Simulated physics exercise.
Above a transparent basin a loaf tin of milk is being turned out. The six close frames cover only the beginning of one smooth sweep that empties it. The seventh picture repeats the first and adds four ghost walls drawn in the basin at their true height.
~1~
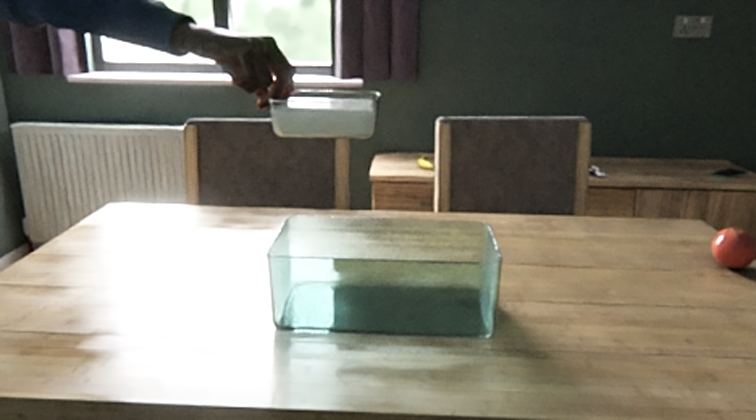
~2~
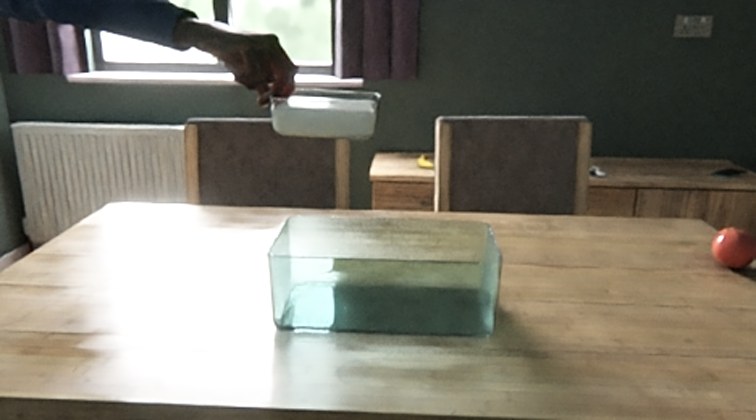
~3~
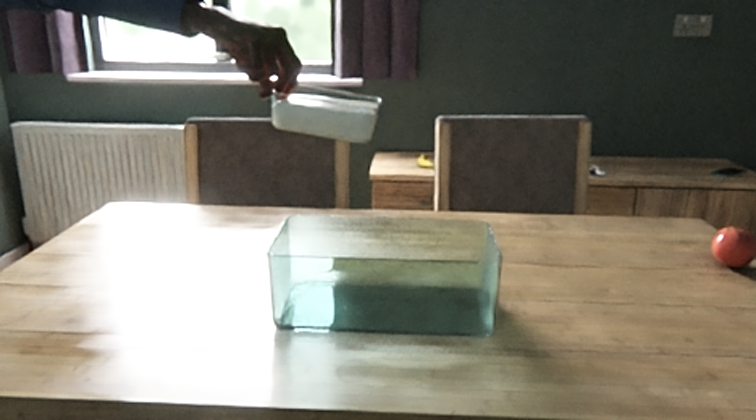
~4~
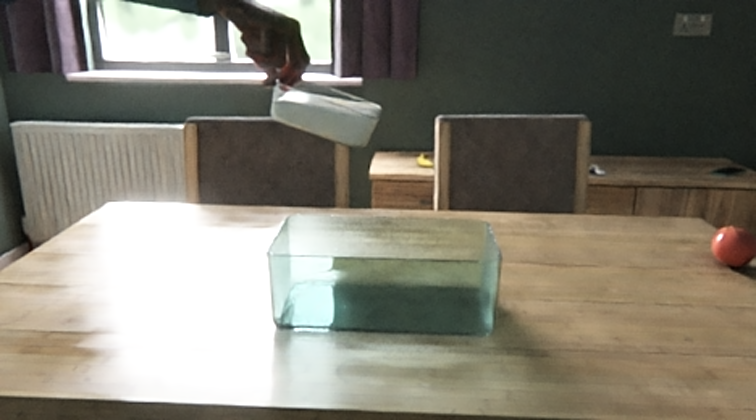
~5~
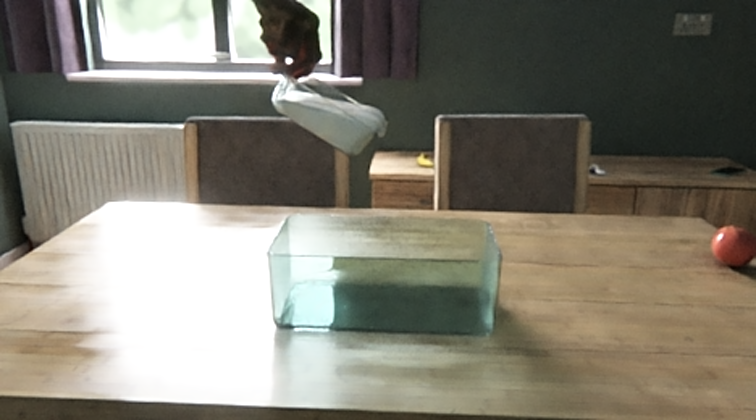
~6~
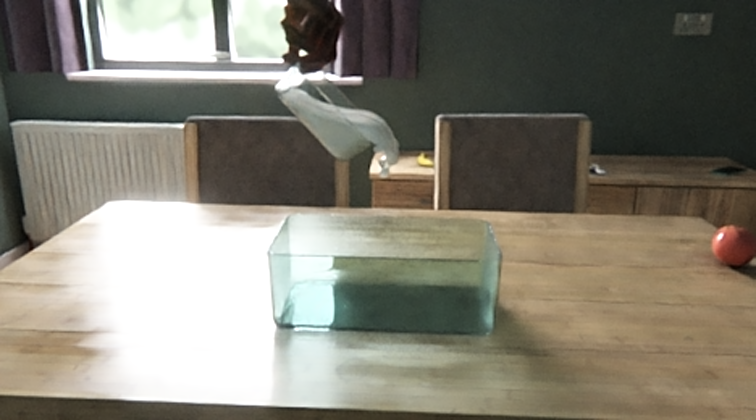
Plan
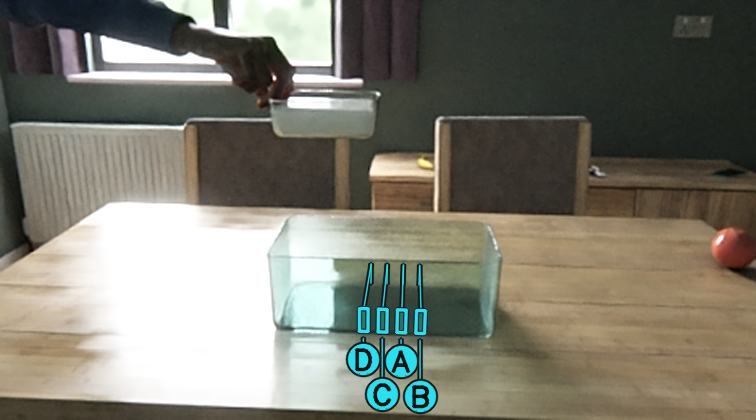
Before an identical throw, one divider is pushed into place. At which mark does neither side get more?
B.
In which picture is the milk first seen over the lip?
Picture 5.
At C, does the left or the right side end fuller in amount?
The right side.
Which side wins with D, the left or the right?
The right one.
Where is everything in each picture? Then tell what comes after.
The first picture shows upright, lip at (377, 96); basin from (272, 326) to (494, 334); nothing has left yet.
The second picture shows tipped about 2°, lip at (378, 98); nothing has left yet.
The third picture shows tipped about 9°, lip at (379, 103); nothing has left yet.
The fourth picture shows tipped about 19°, lip at (379, 112); nothing has left yet.
The fifth picture shows tipped about 32°, lip at (378, 124); milk is over the lip, down to (383, 129).
The sixth picture shows tipped about 47°, lip at (373, 136); milk is over the lip, down to (384, 169).
On the marked copy, A at (401, 339); B at (420, 340); C at (382, 338); D at (363, 337).
Choosing A, about 27 % ends left of the wall and 70 % right of it; 3 % is lost outside.
Choosing B, about 49 % ends left of the wall and 48 % right of it.
Choosing C, about 16 % ends left of the wall and 81 % right of it; 3 % is lost outside.
Choosing D, about 12 % ends left of the wall and 85 % right of it; 3 % is lost outside.
